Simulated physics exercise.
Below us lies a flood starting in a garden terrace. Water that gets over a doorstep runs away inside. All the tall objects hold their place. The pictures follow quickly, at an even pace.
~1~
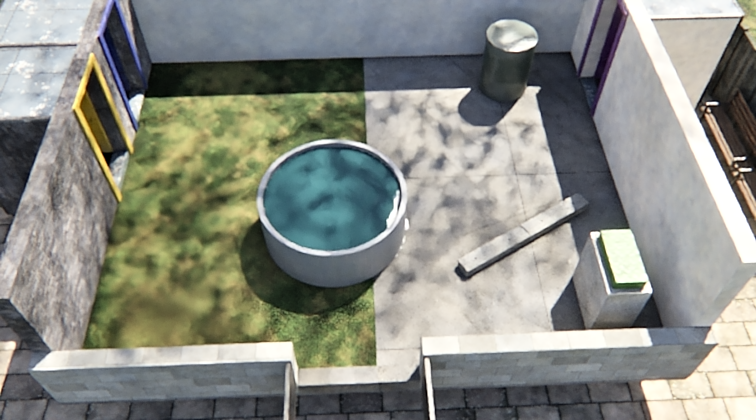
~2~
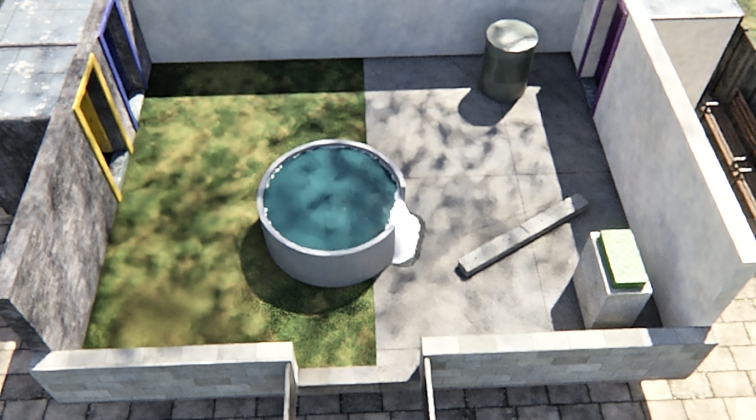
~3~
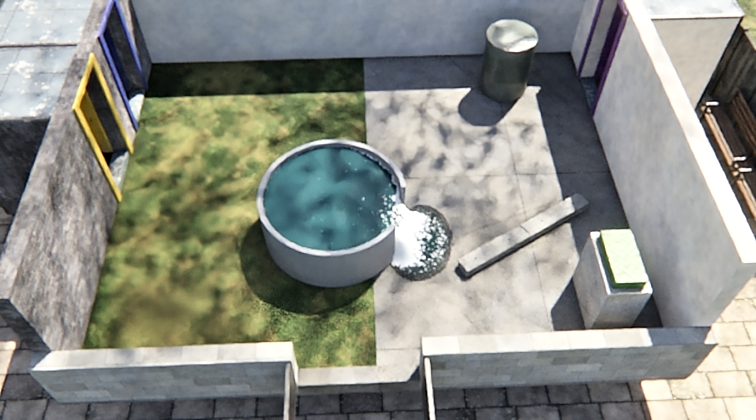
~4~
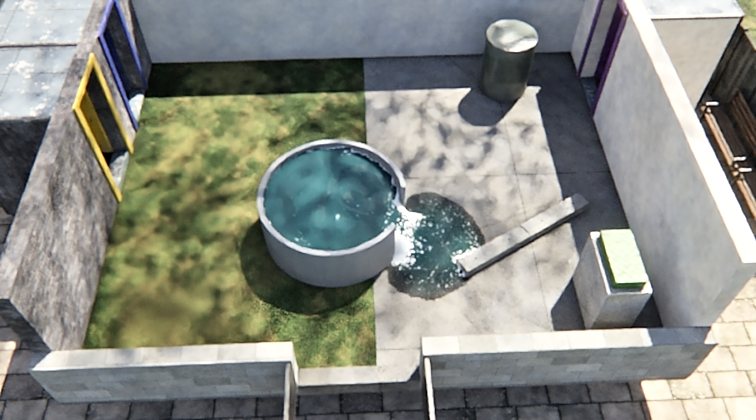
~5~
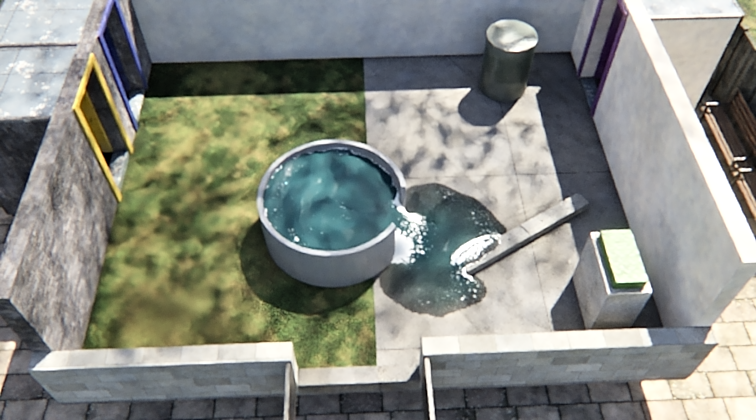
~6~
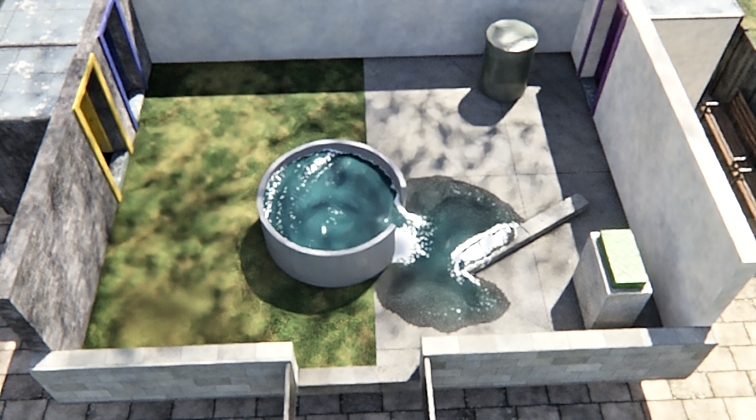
In the video, water pours from a gap in the right side of a round pool in a walled garden terrace, spreads across the grey paving, then reaches a low slanting beam and splashes white against it.
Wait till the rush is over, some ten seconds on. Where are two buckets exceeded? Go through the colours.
One by one: The blue door admits no more than that; the purple door lets in a lot; the yellow door admits no more than that.
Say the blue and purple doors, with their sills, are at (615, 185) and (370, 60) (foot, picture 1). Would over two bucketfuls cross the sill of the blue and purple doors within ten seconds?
One by one: Blue door takes more; purple door takes less.
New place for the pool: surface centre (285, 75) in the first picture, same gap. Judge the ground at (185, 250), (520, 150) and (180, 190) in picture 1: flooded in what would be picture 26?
As listed: Free of water, under water, not flooded.
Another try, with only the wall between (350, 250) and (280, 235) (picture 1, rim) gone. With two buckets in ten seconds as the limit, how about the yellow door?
Then: Yellow door takes less.
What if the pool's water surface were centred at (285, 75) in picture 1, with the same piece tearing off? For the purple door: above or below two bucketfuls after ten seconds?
Purple passes that mark.
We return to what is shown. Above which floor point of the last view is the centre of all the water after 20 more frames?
Near (445, 219).
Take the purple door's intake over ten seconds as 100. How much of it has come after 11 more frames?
Close to 0 %.
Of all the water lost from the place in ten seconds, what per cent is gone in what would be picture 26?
Near 10 in a hundred.
A moment on, water covers 20 % of the floor; the blue door not reached, the purple door not reached, the yellow door not reached.
Next, water covers 30 % of the floor; the blue door not reached, the purple door wet at the sill, nothing in, the yellow door not reached.
Then, water covers 35 % of the floor; the blue door not reached, the purple door under two buckets in, the yellow door not reached.
Later, water covers 50 % of the floor; the blue door not reached, the purple door over two buckets in, the yellow door not reached.
In the end, water covers 75 % of the floor; the blue door not reached, the purple door far over two buckets in, the yellow door not reached.
